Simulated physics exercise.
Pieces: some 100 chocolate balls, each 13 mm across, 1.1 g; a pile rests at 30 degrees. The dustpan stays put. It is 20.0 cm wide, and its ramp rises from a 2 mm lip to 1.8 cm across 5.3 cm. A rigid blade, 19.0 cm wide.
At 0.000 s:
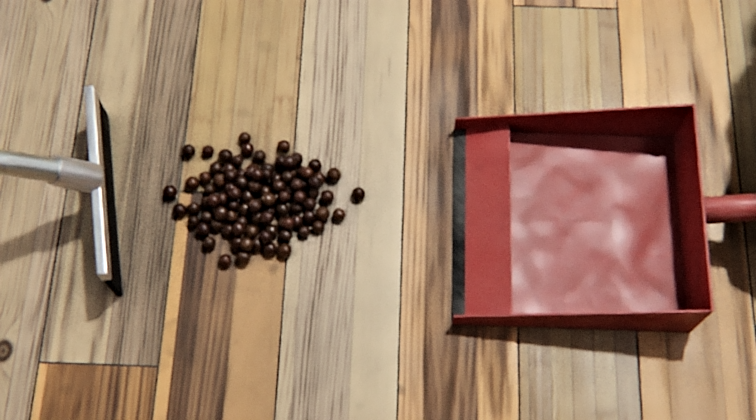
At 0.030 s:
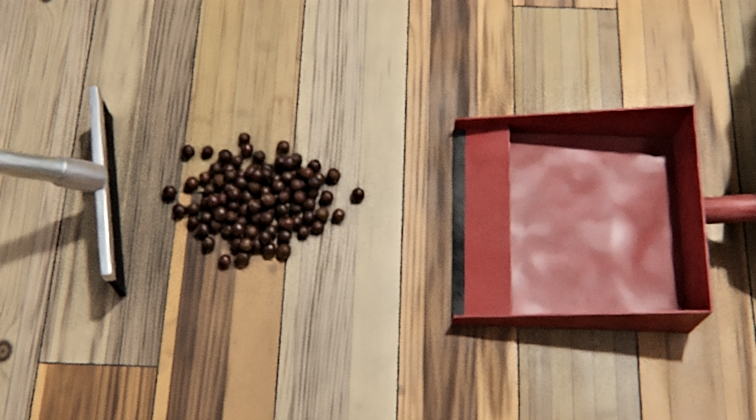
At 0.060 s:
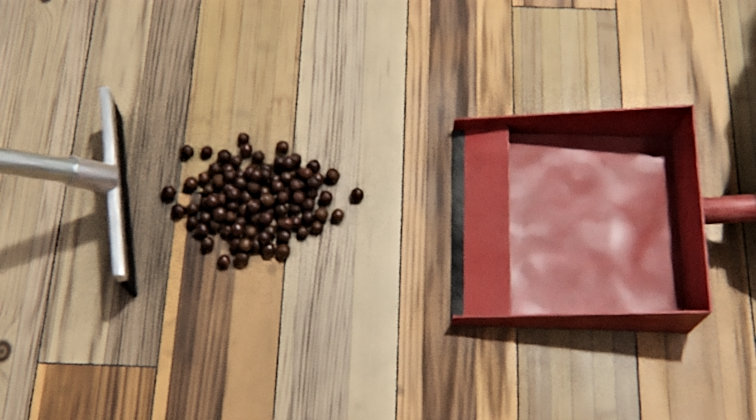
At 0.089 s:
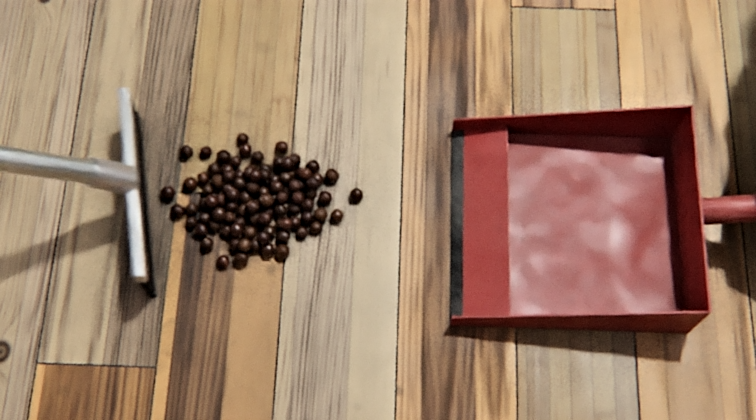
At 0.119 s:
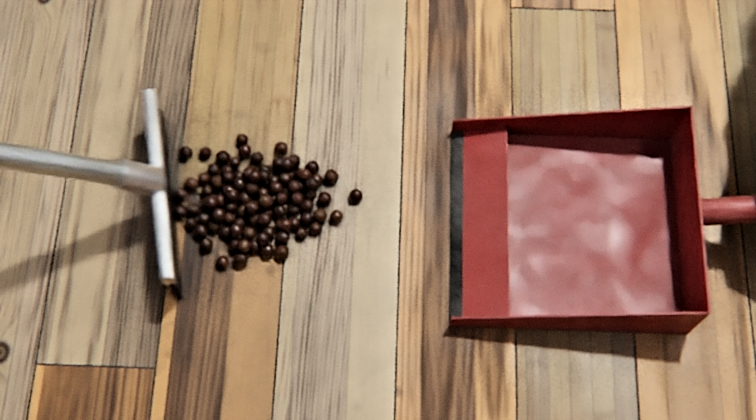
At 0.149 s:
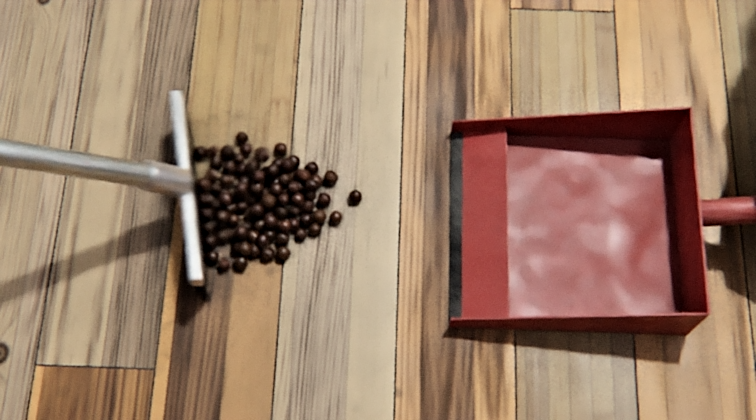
A metal blade on a long handle slid right across the wooden floor, reached a pile of small dark brown balls and pressed into its left side, while a red dustpan sat still.
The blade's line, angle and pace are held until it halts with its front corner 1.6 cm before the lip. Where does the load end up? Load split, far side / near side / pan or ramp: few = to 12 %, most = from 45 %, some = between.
Split - far side: Some, near side: Few, pan: Some.
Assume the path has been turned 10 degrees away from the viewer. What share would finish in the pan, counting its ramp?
That gives near 25 in a hundred.
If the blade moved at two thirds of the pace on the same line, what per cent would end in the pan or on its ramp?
I'd put it at close to 25 per cent.
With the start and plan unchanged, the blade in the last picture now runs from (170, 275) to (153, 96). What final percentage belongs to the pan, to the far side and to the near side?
Pan 30 % / far 25 % / near 5 %.
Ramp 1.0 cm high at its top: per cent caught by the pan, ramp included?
In that case roughly 35 percent.
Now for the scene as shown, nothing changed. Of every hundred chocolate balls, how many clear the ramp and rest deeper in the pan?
Roughly 5 percent.
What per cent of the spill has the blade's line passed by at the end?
Roughly 5 percent of it.
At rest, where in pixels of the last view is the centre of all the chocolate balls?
Est. centre at rest: (462, 185) px.
After 0.28 s, middle of the blade 13 cm from the lip; 0 % over the lip, far side 10 %, near side 0 %.
Then, at 0.37 s, middle of the blade 6 cm from the lip; 0 % over the lip, far side 25 %, near side 5 %.
Then, at 0.59 s, middle of the blade 4 cm from the lip; 35 % over the lip, far side 25 %, near side 5 %.
At rest (1.5 s), far side 30 %, near side 5 %, pan 30 %, in front of the lip or behind the blade 40 %.
